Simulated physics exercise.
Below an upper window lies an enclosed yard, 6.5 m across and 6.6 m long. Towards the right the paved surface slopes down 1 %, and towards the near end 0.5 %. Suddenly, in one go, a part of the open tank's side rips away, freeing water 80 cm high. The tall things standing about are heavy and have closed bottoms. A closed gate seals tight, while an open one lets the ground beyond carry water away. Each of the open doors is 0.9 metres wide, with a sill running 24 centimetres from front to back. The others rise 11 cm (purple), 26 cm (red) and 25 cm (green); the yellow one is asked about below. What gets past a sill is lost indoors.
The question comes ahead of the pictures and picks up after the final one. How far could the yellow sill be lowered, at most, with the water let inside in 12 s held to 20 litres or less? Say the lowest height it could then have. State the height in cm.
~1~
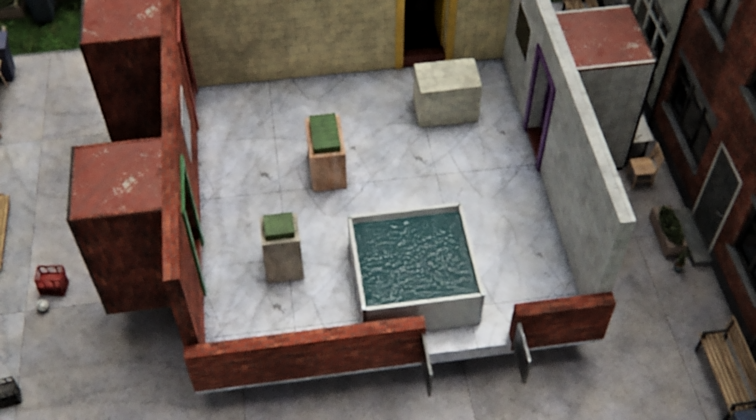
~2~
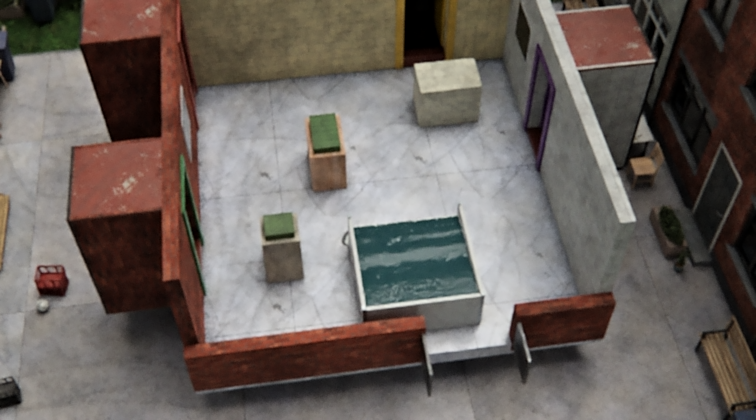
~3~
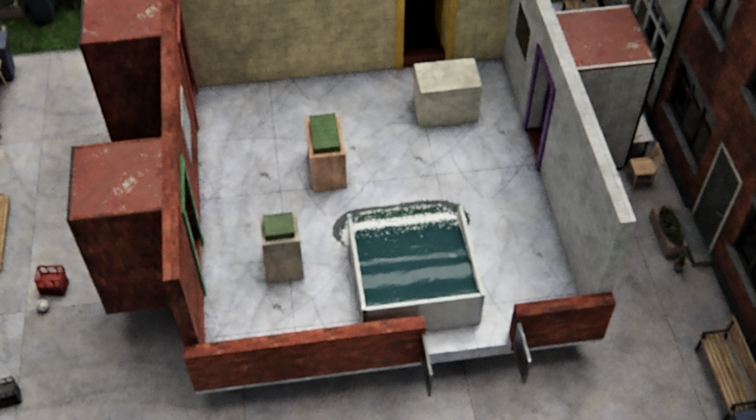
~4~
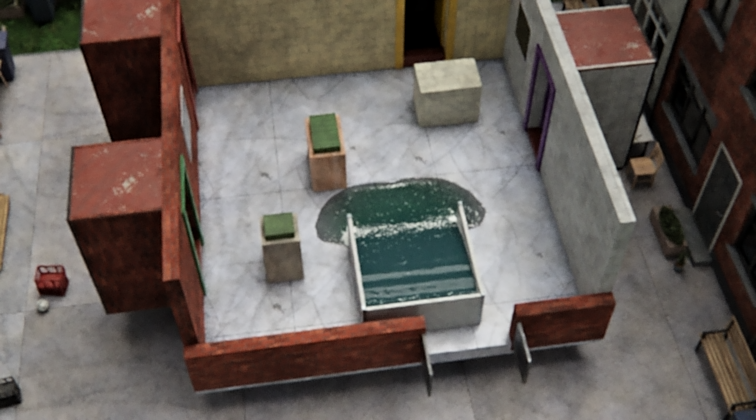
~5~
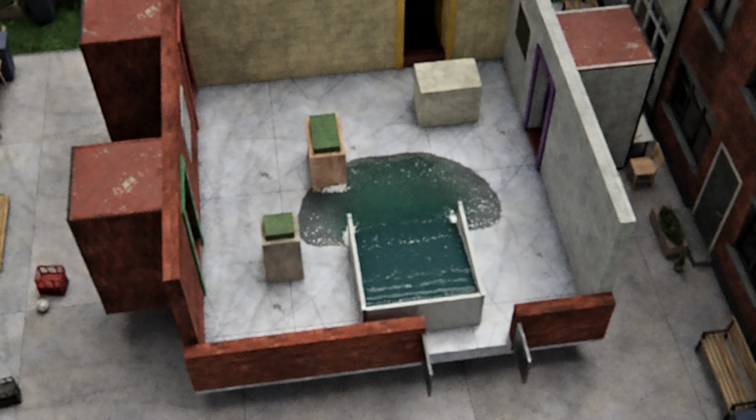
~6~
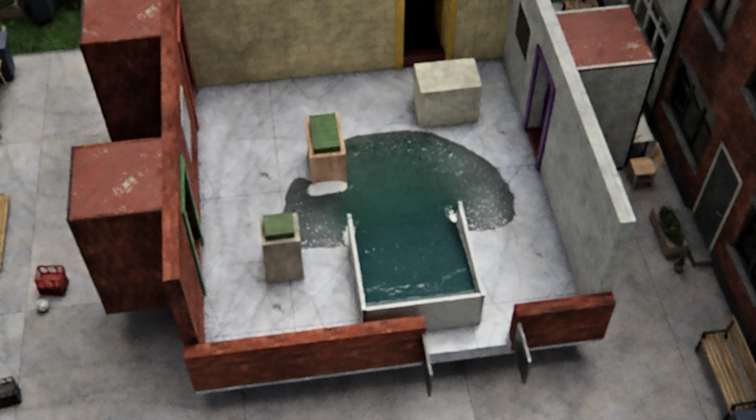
It could then stand at about 17 cm.
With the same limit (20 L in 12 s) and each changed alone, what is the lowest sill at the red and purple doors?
About 15 cm at red and 18 cm at purple.
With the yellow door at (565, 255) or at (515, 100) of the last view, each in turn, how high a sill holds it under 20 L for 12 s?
In turn: Roughly 9.5 cm, roughly 19 cm.
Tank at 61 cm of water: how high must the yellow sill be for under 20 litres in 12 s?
Then around 12.0 centimetres.
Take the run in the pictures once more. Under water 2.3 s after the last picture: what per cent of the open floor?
Some 65 in a hundred.
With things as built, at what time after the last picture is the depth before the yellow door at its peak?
Around 1.8 s.
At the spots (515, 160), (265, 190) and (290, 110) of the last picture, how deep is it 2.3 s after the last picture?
About 11, 3 and 6 cm respectively.
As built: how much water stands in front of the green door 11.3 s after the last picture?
You'd measure close to 5.0 cm there.
Then, 0.7 s after the last picture water covers 40 % of the floor, deepest (37 cm) near (345, 191); 9 cm at the yellow door, 0 litres in over its 26 cm sill.
Then, 2.3 s after the last picture water covers 65 % of the floor, deepest (35 cm) near (501, 80); 18 cm at the yellow door, 1 litre in over its 26 cm sill.
Then, 11.3 s after the last picture water covers 100 % of the floor, deepest (14 cm) near (535, 156); 4 cm at the yellow door, 2 litres in over its 26 cm sill.
At the yellow door as built, the water peaked near 20 cm, 1.7 s after the last picture.
With a sill of 14 cm, 38 litres would have come in within the 12 s; with 19 cm, 14 litres. So under 20 litres takes about 17 cm.
